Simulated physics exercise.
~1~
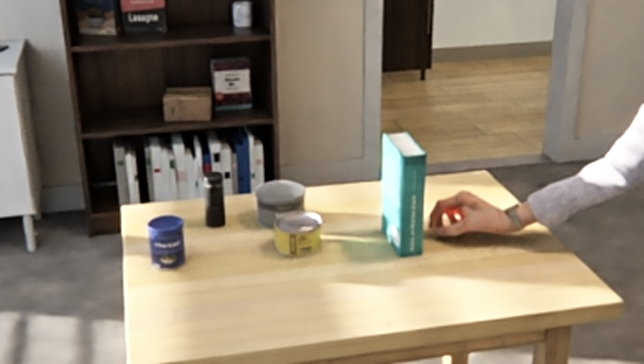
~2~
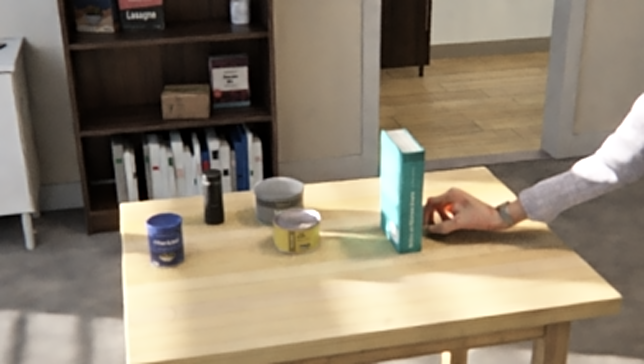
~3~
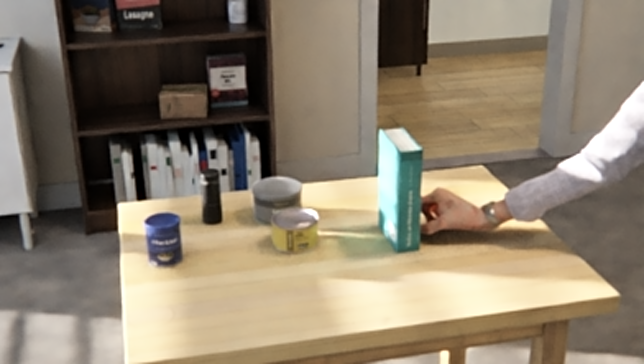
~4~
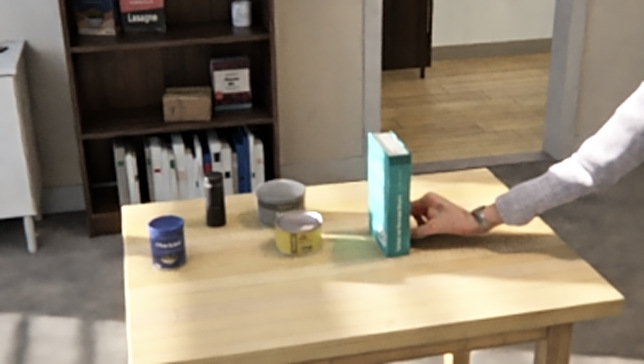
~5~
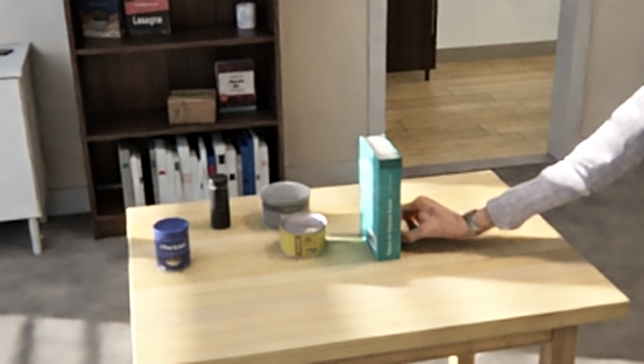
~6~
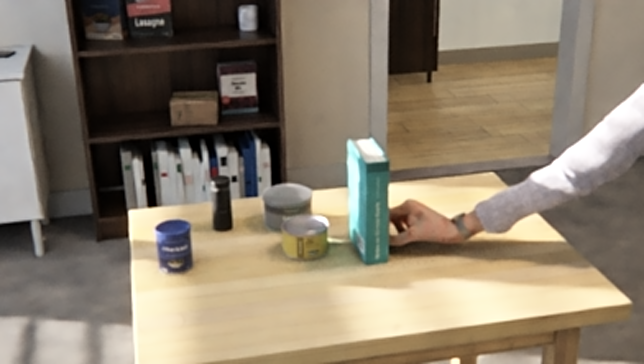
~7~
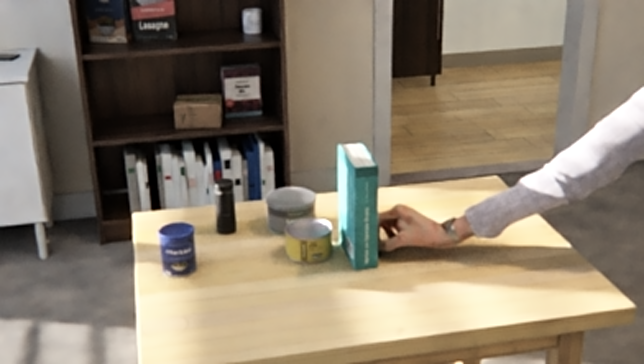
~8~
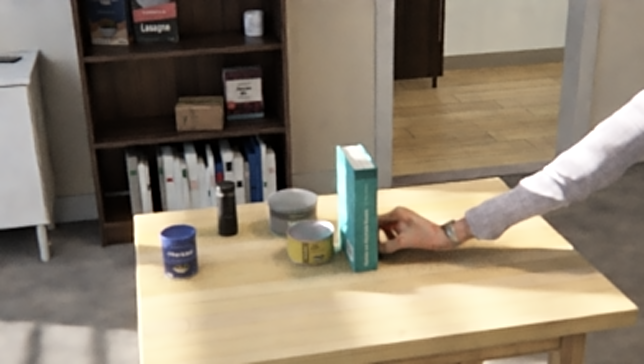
On a wooden table, a hand slowly pushing an upright turquoise book left toward a yellow tub, the book still standing.
